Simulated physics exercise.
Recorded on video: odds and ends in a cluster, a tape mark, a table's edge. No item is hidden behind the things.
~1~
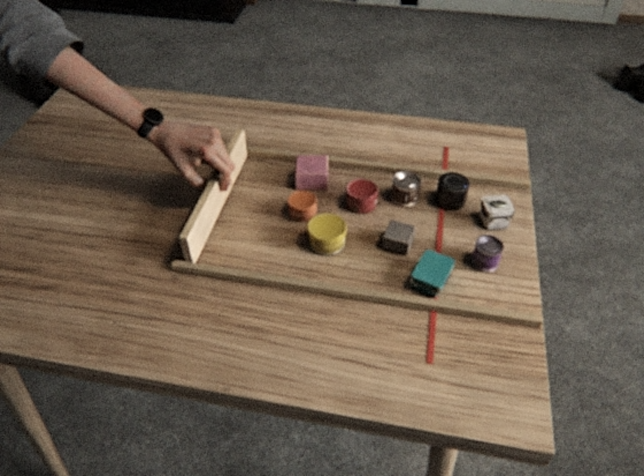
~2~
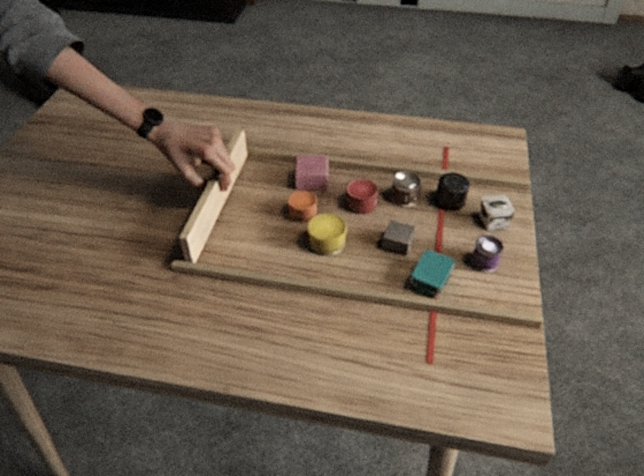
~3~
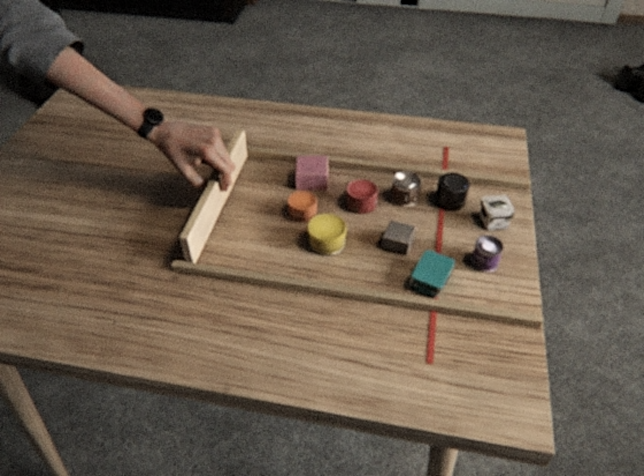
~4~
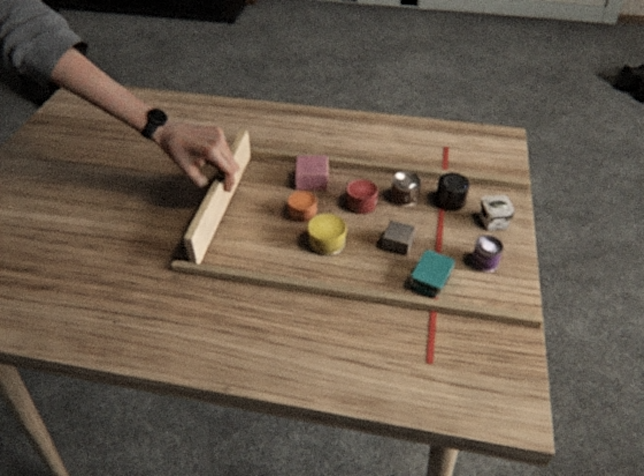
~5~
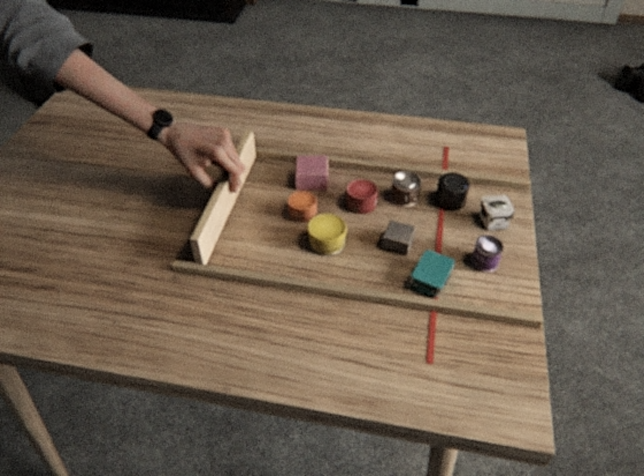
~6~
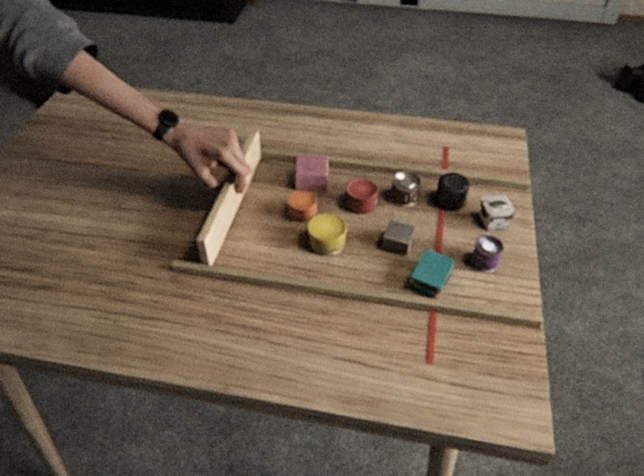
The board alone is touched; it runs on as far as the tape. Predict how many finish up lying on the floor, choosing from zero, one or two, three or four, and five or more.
My prediction is zero.
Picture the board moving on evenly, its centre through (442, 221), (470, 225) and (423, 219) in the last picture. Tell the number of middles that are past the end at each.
Respectively, 0, 1 and 0.
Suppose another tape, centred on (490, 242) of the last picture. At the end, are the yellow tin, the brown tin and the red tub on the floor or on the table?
In short: Yellow tin safe, brown tin gone, red tub safe.
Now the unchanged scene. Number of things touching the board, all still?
The count comes out at 4.
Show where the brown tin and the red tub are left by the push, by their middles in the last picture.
Looks like one lands around (492, 195), and the other around (470, 214).
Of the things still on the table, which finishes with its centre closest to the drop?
Black lid.
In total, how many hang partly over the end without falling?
Things overhanging at the end: 1.
Soon after, none off yet; white case at rest near (496, 213); purple tin at rest near (487, 254); black lid at rest near (452, 191).
At rest, the number that fall off is zero.
